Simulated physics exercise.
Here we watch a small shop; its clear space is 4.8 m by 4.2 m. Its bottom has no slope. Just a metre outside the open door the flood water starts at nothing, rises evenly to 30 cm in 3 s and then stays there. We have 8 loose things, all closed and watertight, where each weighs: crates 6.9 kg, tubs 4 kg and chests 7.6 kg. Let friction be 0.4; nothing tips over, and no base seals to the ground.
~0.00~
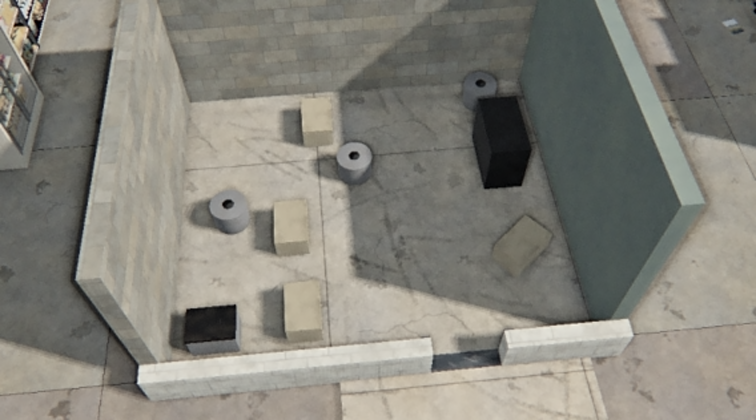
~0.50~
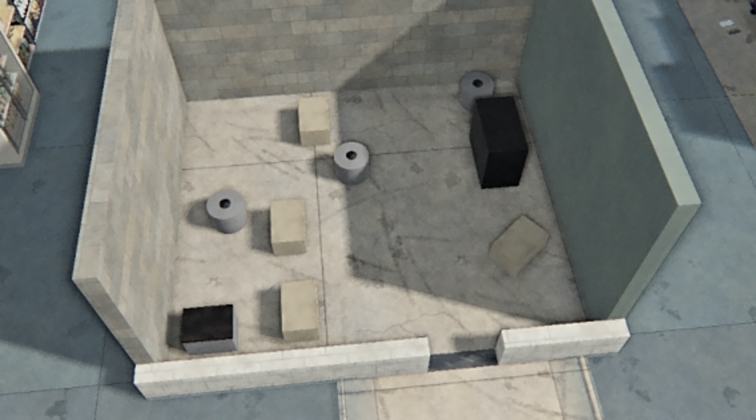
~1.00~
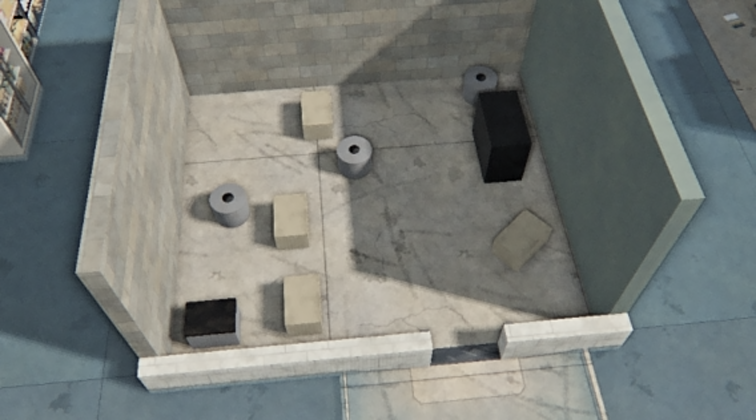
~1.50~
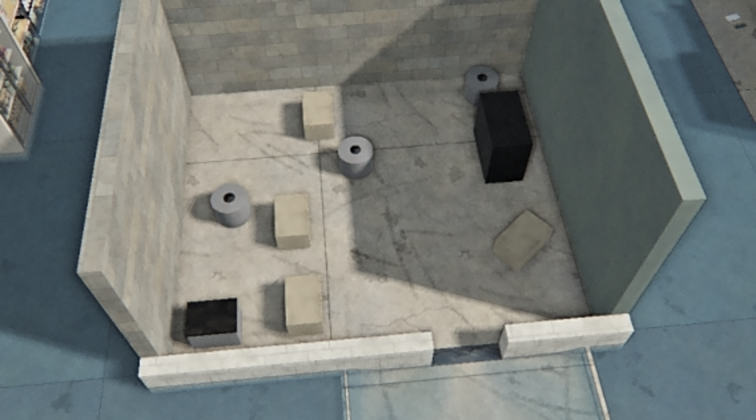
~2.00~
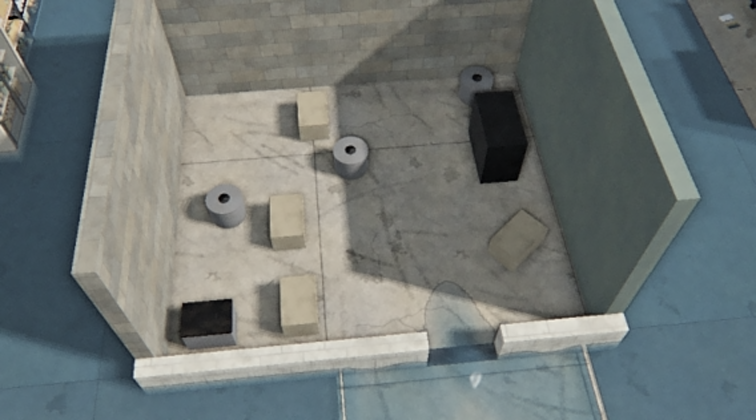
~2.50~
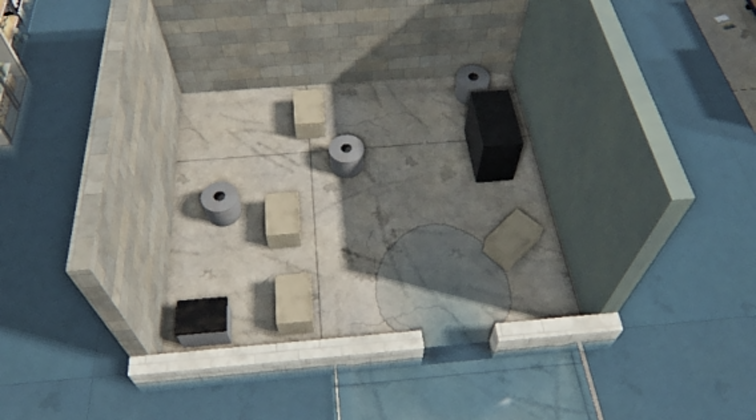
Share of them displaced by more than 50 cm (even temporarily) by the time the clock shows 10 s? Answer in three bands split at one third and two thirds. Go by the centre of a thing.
One third to two thirds.
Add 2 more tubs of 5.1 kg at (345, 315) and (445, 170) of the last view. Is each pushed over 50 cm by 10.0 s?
The first: Falls below it. The second: Exceeds it.
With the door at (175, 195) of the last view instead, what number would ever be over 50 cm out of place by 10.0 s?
The count would be 7.
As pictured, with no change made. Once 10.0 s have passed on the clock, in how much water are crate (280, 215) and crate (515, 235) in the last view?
I'd put it at 5 cm and 13 cm respectively.
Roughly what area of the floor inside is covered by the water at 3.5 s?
My estimate is roughly 7.0 m2.
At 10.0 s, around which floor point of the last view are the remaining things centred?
Close to pixel (299, 228).
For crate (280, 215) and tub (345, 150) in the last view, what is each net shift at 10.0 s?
Respectively 30 and 200 centimetres.
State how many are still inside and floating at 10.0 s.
Count at that moment: 6.
After 3.5 s 0 of 8 are over 50 cm from their spots; 0 afloat.
After 4.5 s 1 of 8 are over 50 cm from their spots; 1 afloat.
After 7.0 s 3 of 8 are over 50 cm from their spots; 4 afloat.
After 10.0 s 4 of 8 are over 50 cm from their spots, and 5 have been at some point; 6 afloat.
